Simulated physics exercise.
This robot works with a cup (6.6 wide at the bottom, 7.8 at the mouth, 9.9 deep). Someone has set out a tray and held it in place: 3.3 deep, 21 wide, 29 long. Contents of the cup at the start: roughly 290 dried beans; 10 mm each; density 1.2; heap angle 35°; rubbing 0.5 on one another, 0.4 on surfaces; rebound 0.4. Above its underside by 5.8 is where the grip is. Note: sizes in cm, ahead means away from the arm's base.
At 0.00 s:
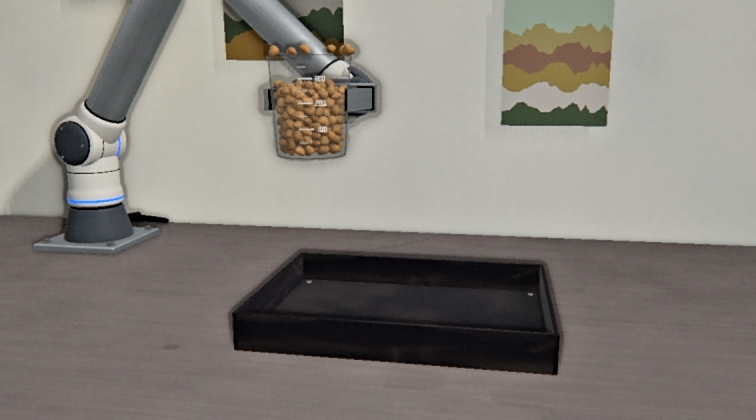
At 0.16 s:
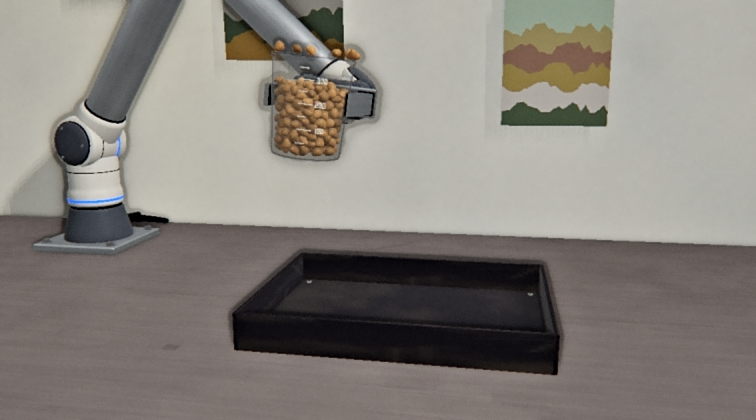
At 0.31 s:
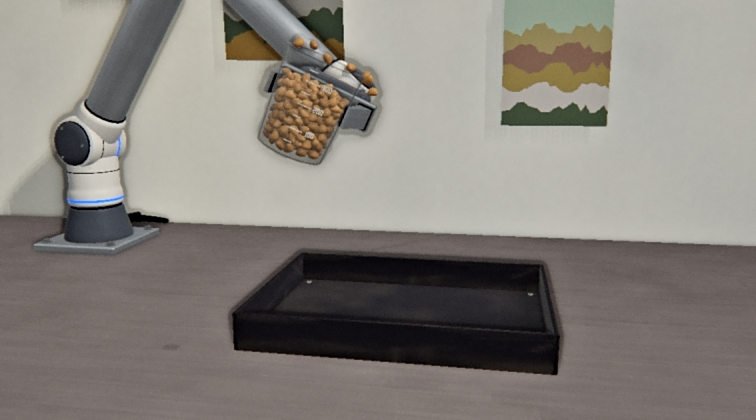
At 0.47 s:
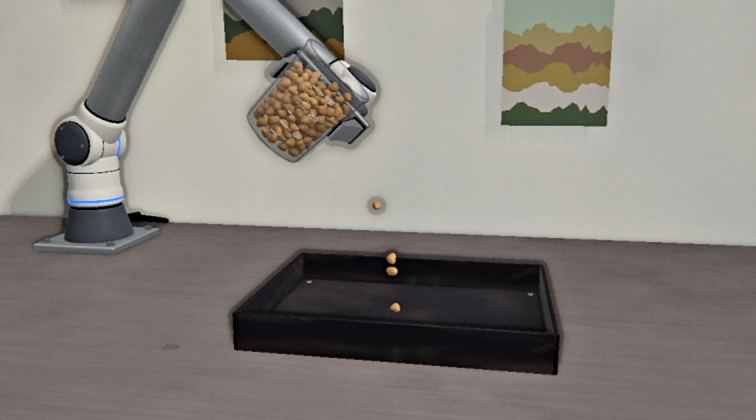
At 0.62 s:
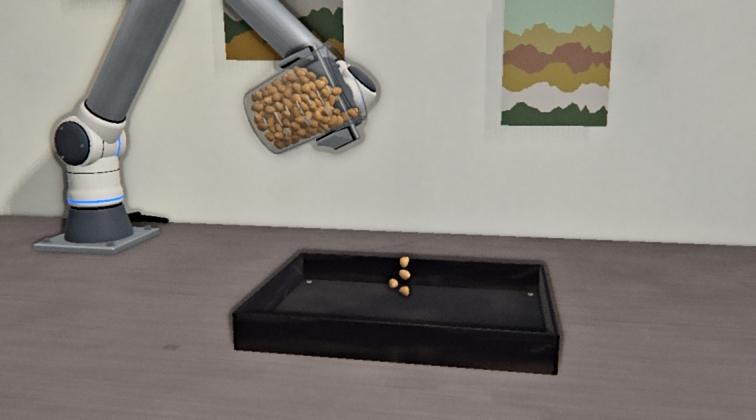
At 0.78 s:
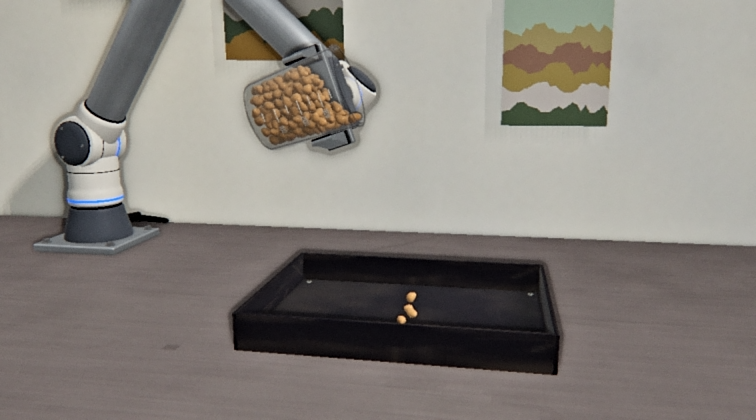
A grey and white robot arm at the left holds a clear cup heaped with tan beans above a grey tabletop, seen from a fixed, slightly raised view. A black rectangular tray sits below and to the right, with landscape prints on the pale wall behind. The cup tilts rightward until it leans steeply, and a few beans drop into the tray and shift toward its near side.
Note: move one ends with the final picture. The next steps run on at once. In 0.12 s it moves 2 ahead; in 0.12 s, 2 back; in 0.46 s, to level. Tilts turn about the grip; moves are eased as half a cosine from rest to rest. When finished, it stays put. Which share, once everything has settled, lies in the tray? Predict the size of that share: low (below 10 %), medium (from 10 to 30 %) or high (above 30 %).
Predicted share: Low.
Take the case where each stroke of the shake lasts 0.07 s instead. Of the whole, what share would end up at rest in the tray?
The share would be near 15 %.
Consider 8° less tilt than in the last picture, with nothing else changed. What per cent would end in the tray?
It would then be near 0 per cent.
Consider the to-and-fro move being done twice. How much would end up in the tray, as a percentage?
That change gives some 10 percent.
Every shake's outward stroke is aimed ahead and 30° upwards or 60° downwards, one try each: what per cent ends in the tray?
Result: Approx. 0 % and 0 %, one try each.
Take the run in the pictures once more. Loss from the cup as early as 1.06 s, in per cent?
Share gone by then: Close to 0 %.
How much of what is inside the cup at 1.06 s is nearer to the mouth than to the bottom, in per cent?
About 40 percent.
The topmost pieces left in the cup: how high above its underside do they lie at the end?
About 9.5 cm.
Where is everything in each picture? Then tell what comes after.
The first frame shows the cup middle at (311, 108), level; upper third of the load around (311, 94), from x 275 to 350, top at y 50; 286 in the cup.
The second frame shows the cup middle at (310, 108), tilted 7° forward; upper third of the load around (310, 94), from x 280 to 355, top at y 45.
The third frame shows the cup middle at (307, 107), tilted 25° forward; upper third of the load around (306, 95), from x 265 to 375, top at y 45; 283 in the cup, 3 in flight or on a rim.
The fourth frame shows the cup middle at (305, 105), tilted 46° forward; upper third of the load around (301, 94), from x 260 to 395, top at y 65; 282 in the cup, 3 in the tray, 1 in flight or on a rim.
The fifth frame shows the cup middle at (303, 103), tilted 64° forward; upper third of the load around (299, 91), from x 255 to 405, top at y 70; 282 in the cup, 4 in the tray.
The sixth frame shows the cup middle at (303, 102), tilted 71° forward; upper third of the load around (295, 90), from x 255 to 410, top at y 70; 282 in the cup, 4 in the tray.
After 1.06 s, tilted 70° forward, highest piece 25 above the table; 280 in the cup, 4 in the tray, 2 in flight or on a rim.
After 1.34 s, tilted 15° forward, highest piece 26 above the table; 278 in the cup, 8 in the tray.
After 1.68 s, level, highest piece 27 above the table; 278 in the cup, 8 in the tray.
After 2.73 s, level, highest piece 27 above the table; 278 in the cup, 8 in the tray.
In the end, 278 in the cup, 8 in the tray. That is 3 % in the tray.
